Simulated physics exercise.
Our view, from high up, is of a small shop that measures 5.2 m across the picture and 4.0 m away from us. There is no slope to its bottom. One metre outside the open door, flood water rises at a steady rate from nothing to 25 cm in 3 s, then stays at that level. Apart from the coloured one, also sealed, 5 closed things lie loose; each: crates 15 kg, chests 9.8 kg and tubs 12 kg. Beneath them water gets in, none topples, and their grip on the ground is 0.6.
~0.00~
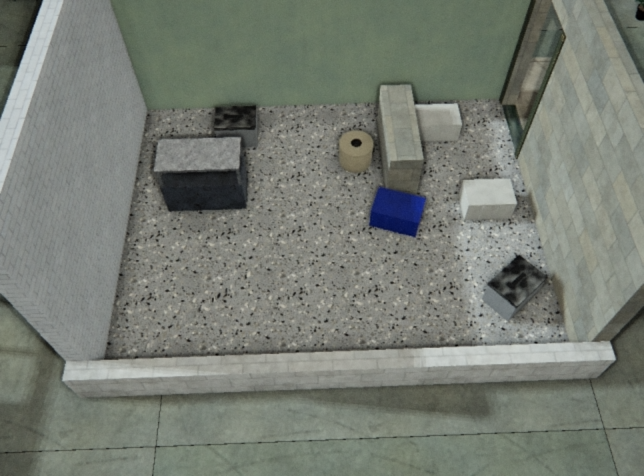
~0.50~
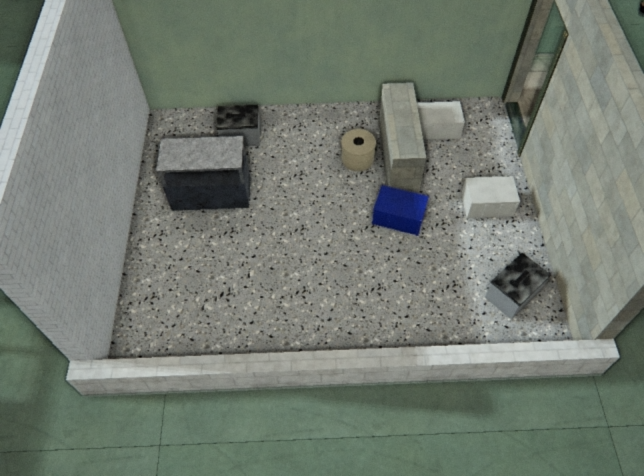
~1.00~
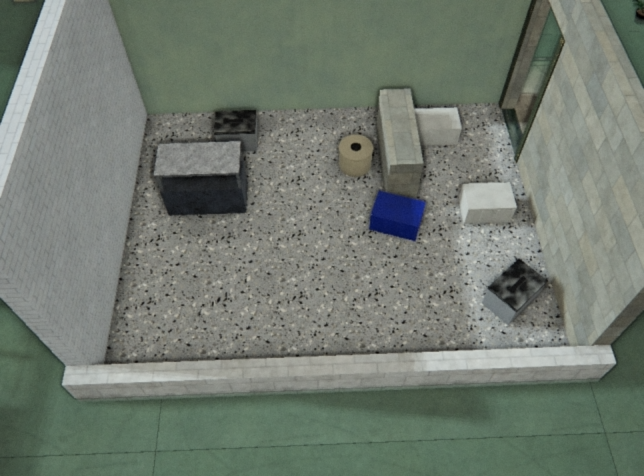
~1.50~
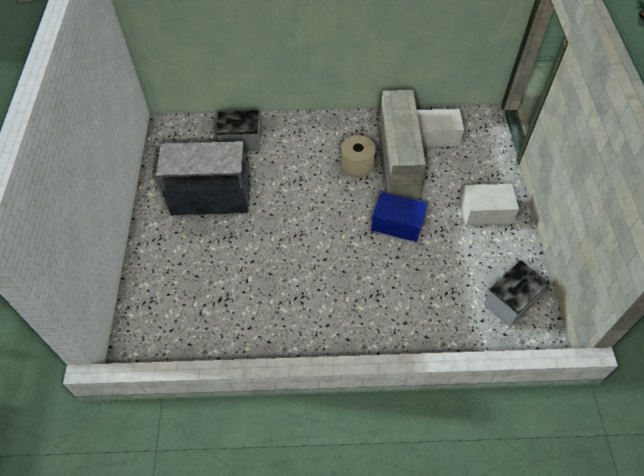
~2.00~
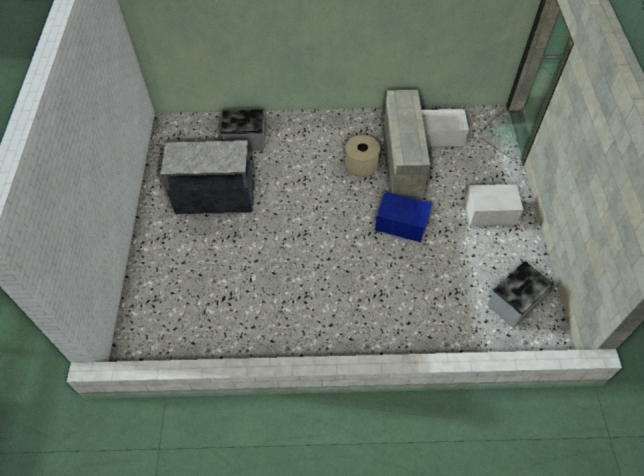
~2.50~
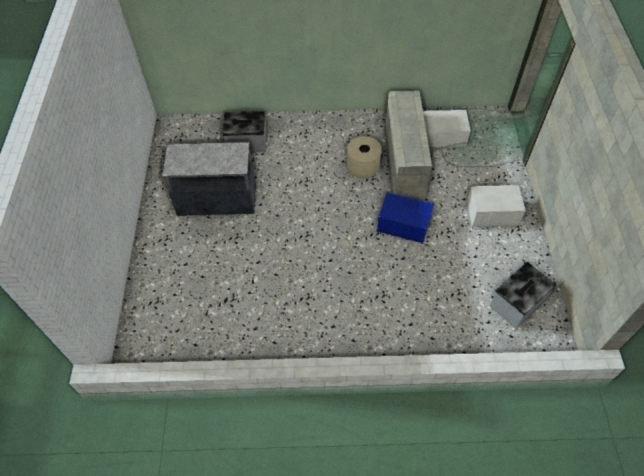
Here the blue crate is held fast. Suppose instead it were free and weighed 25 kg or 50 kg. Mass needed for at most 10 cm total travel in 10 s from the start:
Lower.
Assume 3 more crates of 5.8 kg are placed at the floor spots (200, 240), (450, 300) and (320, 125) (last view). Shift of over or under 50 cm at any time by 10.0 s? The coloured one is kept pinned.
In that order: Short of it, more, past it.
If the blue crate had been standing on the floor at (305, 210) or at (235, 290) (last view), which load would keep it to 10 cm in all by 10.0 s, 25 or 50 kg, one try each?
Note, in order: Both OK; both OK.
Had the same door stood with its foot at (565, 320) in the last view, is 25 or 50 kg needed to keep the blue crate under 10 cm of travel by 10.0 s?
Okay, so the light mass does it.
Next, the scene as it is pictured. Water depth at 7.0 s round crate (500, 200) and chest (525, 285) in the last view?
6 and 6 cm.
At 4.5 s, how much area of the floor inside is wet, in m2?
Somewhere around 6.5 m2, roughly.
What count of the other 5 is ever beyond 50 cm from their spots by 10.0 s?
It adds up to 4.
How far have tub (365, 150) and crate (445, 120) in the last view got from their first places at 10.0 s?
In that order: 0 cm, 300 cm.
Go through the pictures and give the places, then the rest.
The blue crate at (398, 205), on the bottom; water covers 0.0 m2; 0 of 6 have shifted, in the first frame.
The blue crate at (401, 203) rests on the ground; 0.0 m2 under water; 0 of 6 have shifted, in the second frame.
The blue crate at (398, 208) rests on the ground; 0.0 m2 under water; 0 of 6 have shifted, in the third frame.
The blue crate at (400, 210), on the bottom; water covers 0.0 m2; 0 of 6 have shifted, in the fourth frame.
The blue crate at (404, 210), on the bottom; water covers 0.3 m2; 0 of 6 have shifted, in the fifth frame.
The blue crate at (406, 211) rests on the ground; 1.0 m2 under water; 0 of 6 have shifted, in the sixth frame.
After 3.5 s the blue crate would be 0 cm from its start with 25 kg and 0 cm from its start with 50 kg; 1 cm of water round it then.
After 4.5 s the blue crate would be 0 cm from its start with 25 kg and 0 cm from its start with 50 kg; 5 cm of water round it then.
After 7.0 s the blue crate would be 0 cm from its start with 25 kg and 0 cm from its start with 50 kg; 5 cm of water round it then.
After 10.0 s the blue crate would be 0 cm from its start with 25 kg and 0 cm from its start with 50 kg; 5 cm of water round it then.
